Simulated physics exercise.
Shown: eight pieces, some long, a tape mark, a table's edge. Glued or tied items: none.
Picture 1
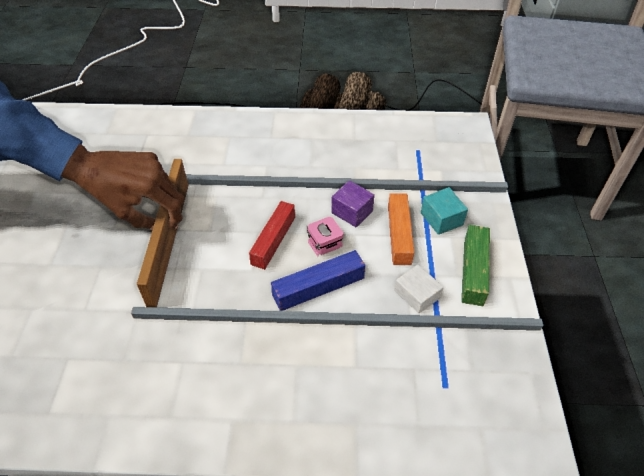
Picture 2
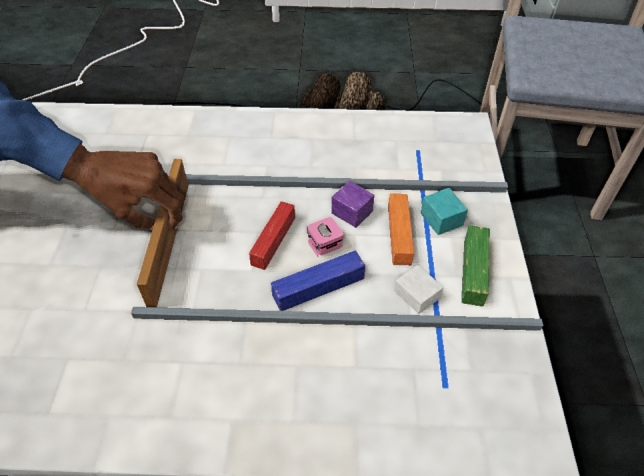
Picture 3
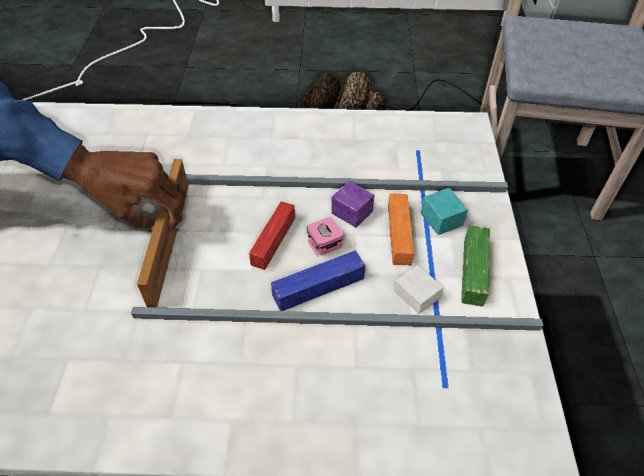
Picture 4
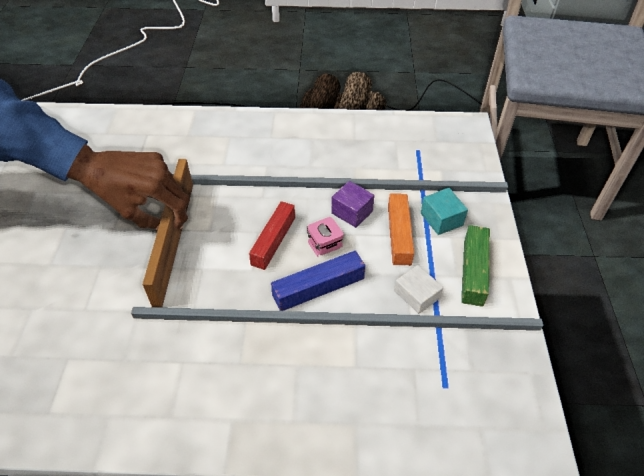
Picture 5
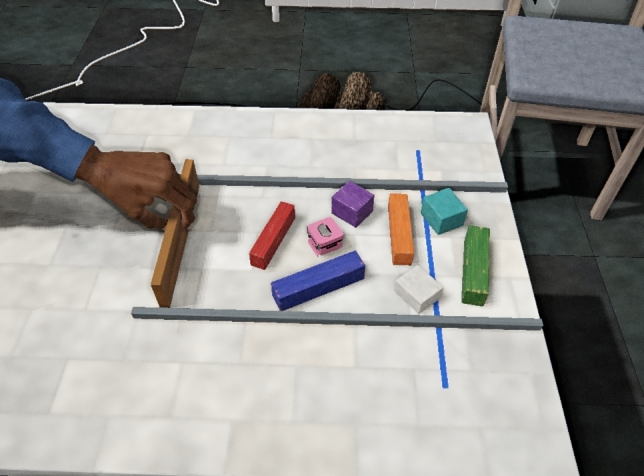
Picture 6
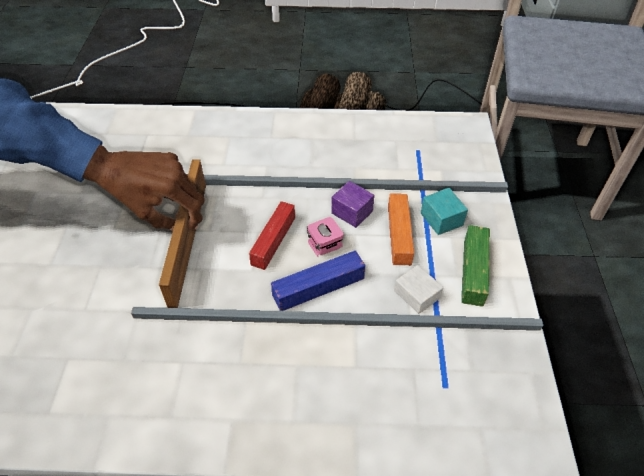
To begin with, a hand in a blue sleeve holds a wooden board upright between two grey rails on a pale table, left of several scattered coloured blocks and a blue line. The hand then slides the board slightly to the right, while the blocks stay still, untouched by it.
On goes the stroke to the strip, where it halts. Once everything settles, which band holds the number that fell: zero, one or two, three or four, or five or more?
Odds are the fallen group will be empty.
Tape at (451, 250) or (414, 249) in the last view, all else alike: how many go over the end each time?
Try by try, 2 and 0.
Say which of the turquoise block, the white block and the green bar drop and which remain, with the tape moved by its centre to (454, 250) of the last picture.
The turquoise block is gone. The white block is still there. The green bar is gone.
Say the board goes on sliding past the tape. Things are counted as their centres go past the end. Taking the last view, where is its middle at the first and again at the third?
Near (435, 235) first, near (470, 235) second.
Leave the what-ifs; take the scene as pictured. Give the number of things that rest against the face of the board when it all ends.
That comes to 3.
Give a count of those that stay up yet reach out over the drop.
Count of overhanging things: 2.
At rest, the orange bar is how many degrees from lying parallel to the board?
Out of line by around 20°.
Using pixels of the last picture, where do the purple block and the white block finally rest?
Going in order, first (441, 197) and next (493, 297).
Soon after, none off yet; green bar at rest near (476, 264); turquoise block at rest near (444, 212); white block at rest near (418, 289).
In the end, the number that fall off is zero.
